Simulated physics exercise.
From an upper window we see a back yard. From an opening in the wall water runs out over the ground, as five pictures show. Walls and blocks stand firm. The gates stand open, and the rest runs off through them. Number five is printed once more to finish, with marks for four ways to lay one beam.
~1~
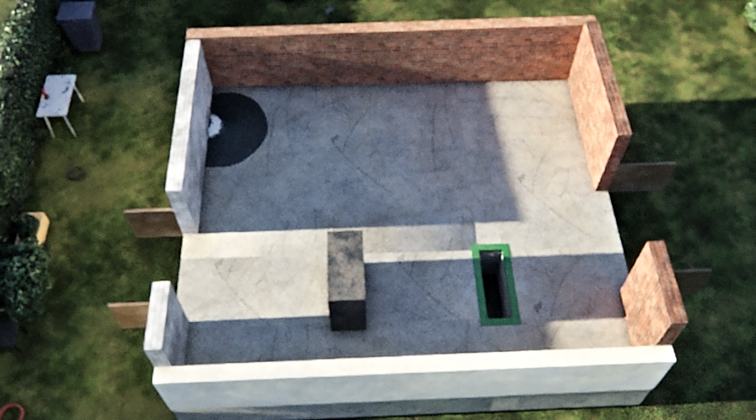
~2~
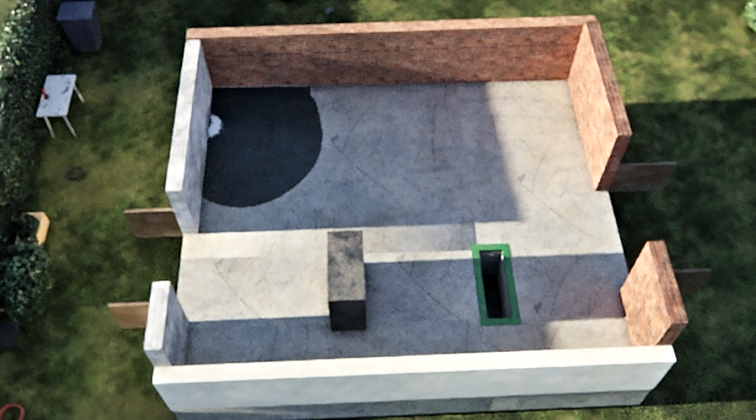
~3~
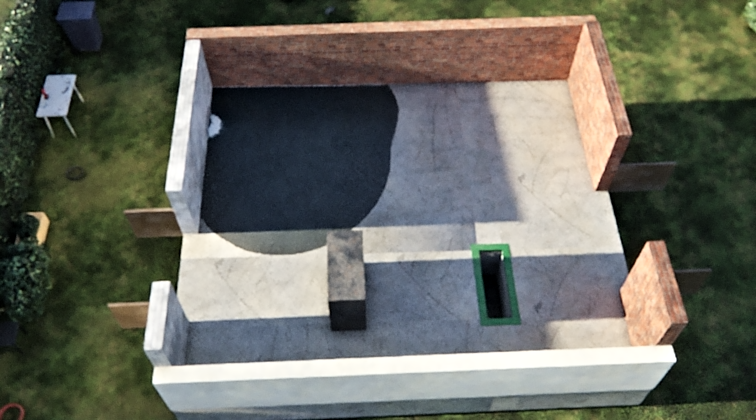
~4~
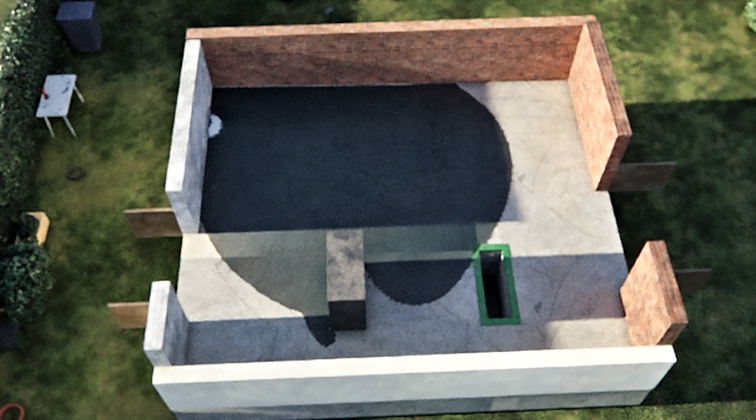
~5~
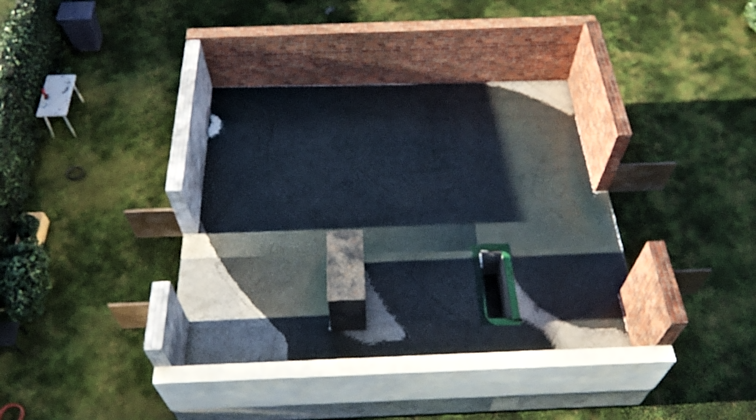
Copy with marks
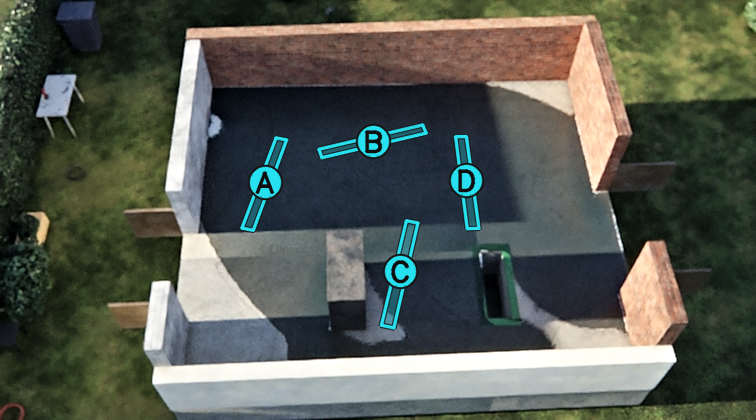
In a walled back yard, dark water spreads from the upper left and reaches the green-edged gully.
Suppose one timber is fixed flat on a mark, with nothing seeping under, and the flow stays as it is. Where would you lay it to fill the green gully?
Take D.
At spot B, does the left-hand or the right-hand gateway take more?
The right gate.
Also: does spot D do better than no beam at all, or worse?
It is better.
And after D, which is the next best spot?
It is B.
On the marked copy, A from (247, 229) to (281, 138); B from (320, 153) to (424, 129); C from (387, 326) to (412, 221); D from (473, 228) to (461, 136).
With A, about 21 % of the stream runs into the green gully, about 79 % out by the gates.
With B, about 34 % of the stream runs into the green gully, about 66 % out by the gates.
With C, about 18 % of the stream runs into the green gully, about 82 % out by the gates.
With D, about 49 % of the stream runs into the green gully, about 51 % out by the gates.
